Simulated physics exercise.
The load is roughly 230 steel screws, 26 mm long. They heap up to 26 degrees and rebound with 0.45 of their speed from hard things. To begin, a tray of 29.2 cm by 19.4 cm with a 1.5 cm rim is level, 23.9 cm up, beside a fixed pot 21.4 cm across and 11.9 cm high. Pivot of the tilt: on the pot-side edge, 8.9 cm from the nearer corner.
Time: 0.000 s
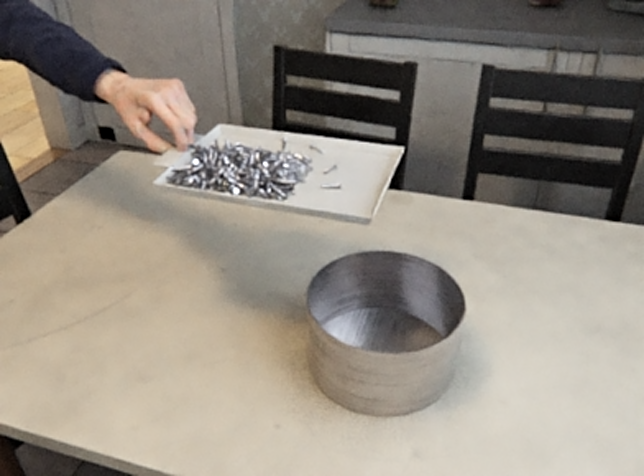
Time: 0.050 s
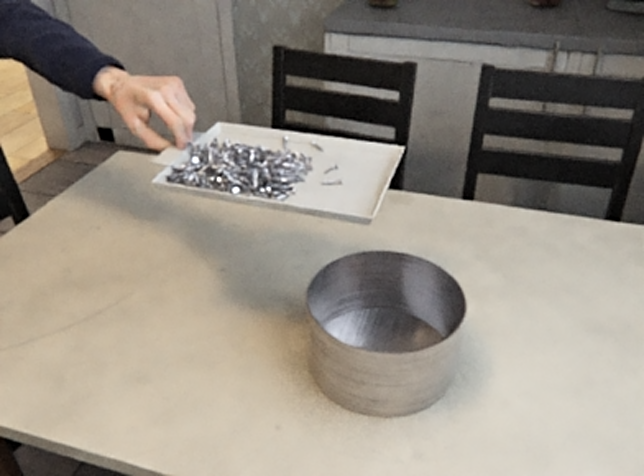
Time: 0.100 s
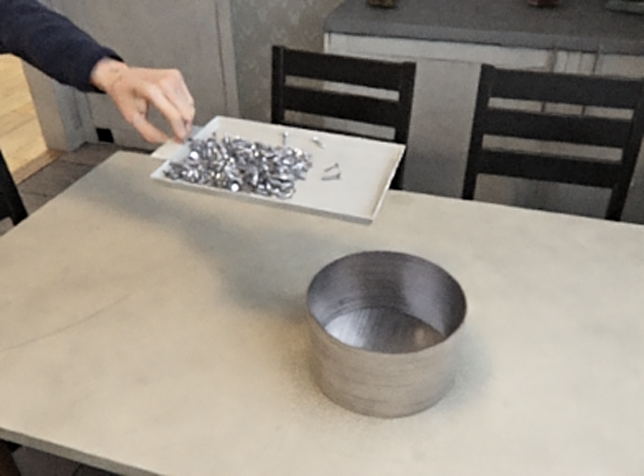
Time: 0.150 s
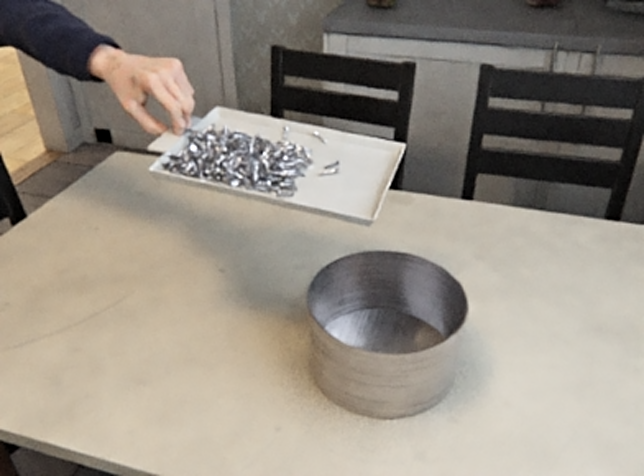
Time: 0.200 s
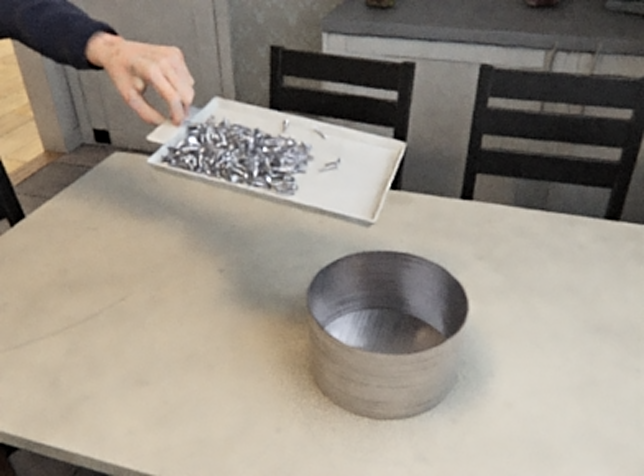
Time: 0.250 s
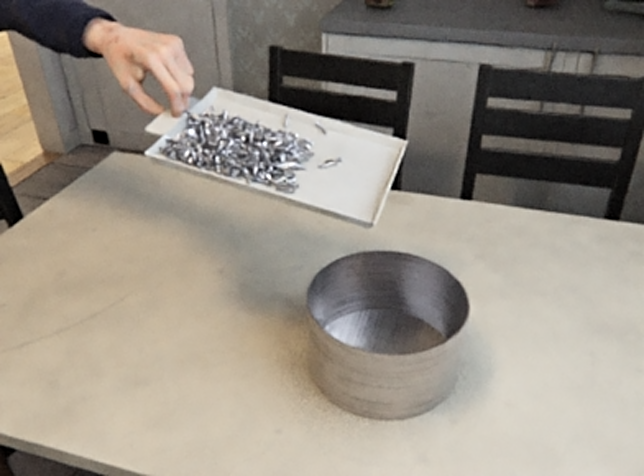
A hand gradually tilting a white tray of small metal screws, its left side rising, above a round pot on a table.
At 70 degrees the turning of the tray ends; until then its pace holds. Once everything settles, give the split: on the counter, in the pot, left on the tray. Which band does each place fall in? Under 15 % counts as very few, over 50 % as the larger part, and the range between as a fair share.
Counter: Very few. Pot: The larger part. Tray: Very few.
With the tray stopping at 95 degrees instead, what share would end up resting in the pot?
Estimated share: About 100 %.
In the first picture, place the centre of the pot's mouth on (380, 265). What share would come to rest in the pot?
Estimate: ~ 65 %.
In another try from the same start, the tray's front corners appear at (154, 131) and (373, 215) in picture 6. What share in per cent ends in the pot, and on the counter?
That works out as pot 65 and counter 35.
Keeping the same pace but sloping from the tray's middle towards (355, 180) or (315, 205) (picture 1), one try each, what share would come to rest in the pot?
Estimate: Some 45 % and some 90 % respectively.
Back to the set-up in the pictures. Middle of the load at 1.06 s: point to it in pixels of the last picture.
Load centre, approx.: (389, 240) px.
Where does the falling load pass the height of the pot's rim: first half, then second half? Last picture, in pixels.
Around (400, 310), then around (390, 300).
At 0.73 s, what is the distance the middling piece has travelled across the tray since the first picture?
Around 7 centimetres.
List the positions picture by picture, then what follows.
Tray tilt 0 degrees, front corners at (158, 181) and (369, 215); middle of the pieces at (247, 171); pot at (385, 296), in the first picture.
Tray tilt 1 degrees, front corners at (157, 180) and (369, 215); middle of the pieces at (247, 170), in the second picture.
Tray tilt 2 degrees, front corners at (156, 175) and (370, 215); middle of the pieces at (246, 166), in the third picture.
Tray tilt 5 degrees, front corners at (155, 168) and (371, 216), lowest corner right front; middle of the pieces at (246, 160), in the fourth picture.
Tray tilt 8 degrees, front corners at (153, 160) and (371, 218), lowest corner right front; middle of the pieces at (245, 155), in the fifth picture.
Tray tilt 11 degrees, front corners at (152, 152) and (372, 219), lowest corner right front; middle of the pieces at (245, 149); pot at (387, 296). The tray's pace is about 60 degrees a second, in the sixth picture.
After 0.73 s, tilt 39 degrees; the tray holds 100 %, the pot 0 %.
Then, at 1.06 s, tilt 58 degrees; the tray holds 45 %, the pot 25 %.
Then, at 1.48 s, tilt 70 degrees; the tray holds 10 %, the pot 90 %.
In the end, at 2.6 s, counter 0 %, pot 95 %, tray 5 %.
